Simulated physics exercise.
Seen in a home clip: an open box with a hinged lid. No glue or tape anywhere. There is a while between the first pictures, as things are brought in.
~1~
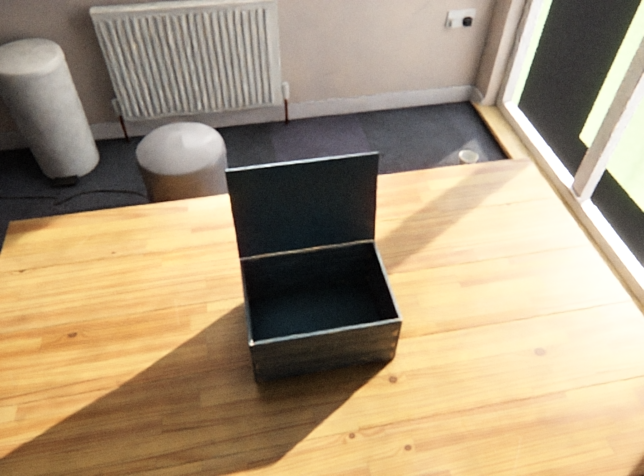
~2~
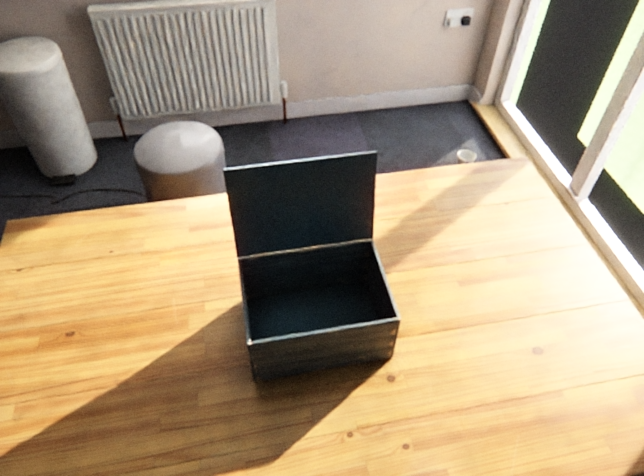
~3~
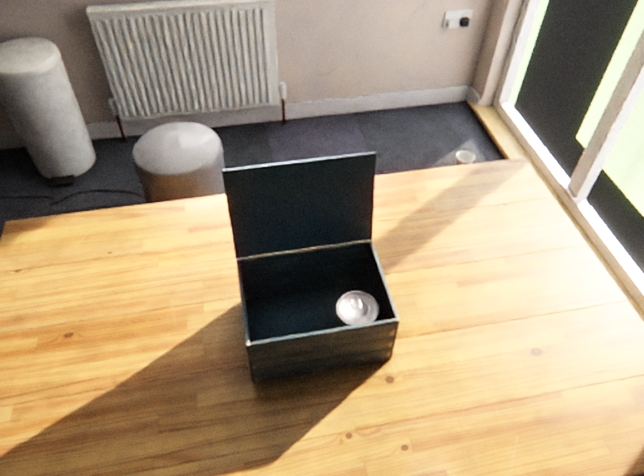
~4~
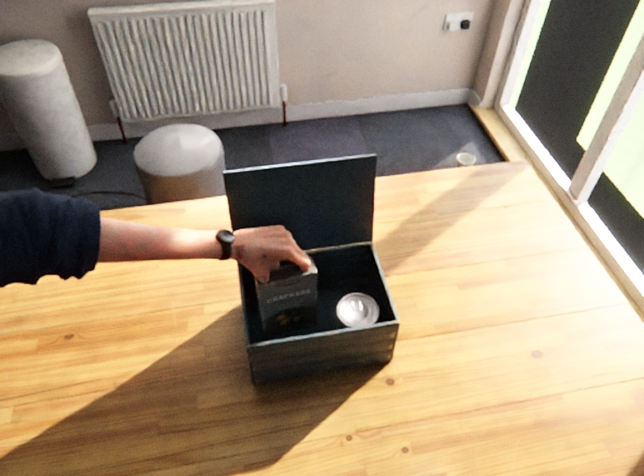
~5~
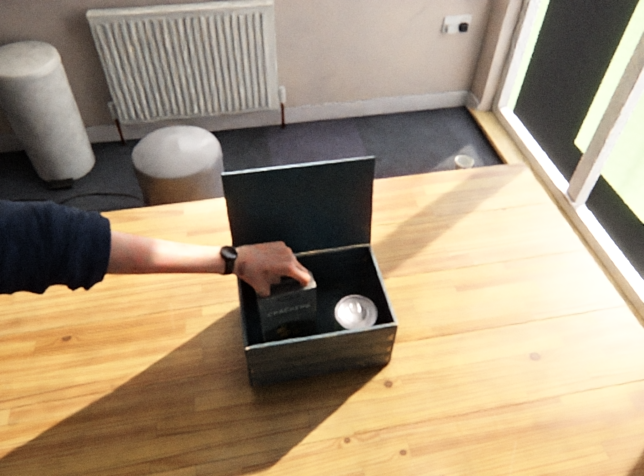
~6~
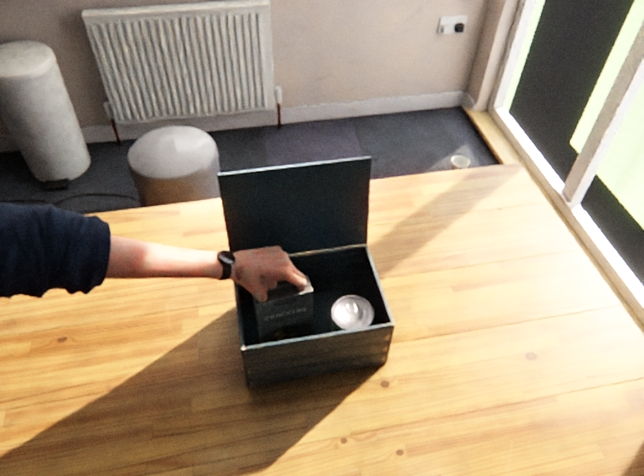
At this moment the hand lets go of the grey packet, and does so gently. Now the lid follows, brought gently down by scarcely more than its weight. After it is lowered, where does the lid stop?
It stops short of closing.
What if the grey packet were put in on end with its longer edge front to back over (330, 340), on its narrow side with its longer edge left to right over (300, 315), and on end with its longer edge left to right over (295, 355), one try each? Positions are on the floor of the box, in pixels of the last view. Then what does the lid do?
First try: It closes; second try: It sits on the rim; third try: It will not close.
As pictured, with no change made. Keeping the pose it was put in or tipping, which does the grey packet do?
Once everything settles, it keeps its original angle.
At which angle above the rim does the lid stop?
It comes to about 20°.
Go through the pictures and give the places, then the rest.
In the first frame, the last thing is not in view yet.
In the second frame, the last thing is not in view yet.
In the third frame, the last thing is not in view yet; green tin (356, 324).
The fourth frame shows coming down; grey packet (287, 299).
The fifth frame shows coming down; grey packet (287, 312).
The sixth frame shows put in, still held; grey packet (284, 316).
Then, 1.20 s later than the last frame, lid 87° above the rim.
Then, 1.50 s later than the last frame, lid 66° above the rim.
Then, 1.70 s later than the last frame, lid 42° above the rim.
Then, 2.30 s later than the last frame, lid 24° above the rim.
When it is over, lid 21° above the rim; both as before. End places, in pixels of the last picture, grey packet near (282, 320).
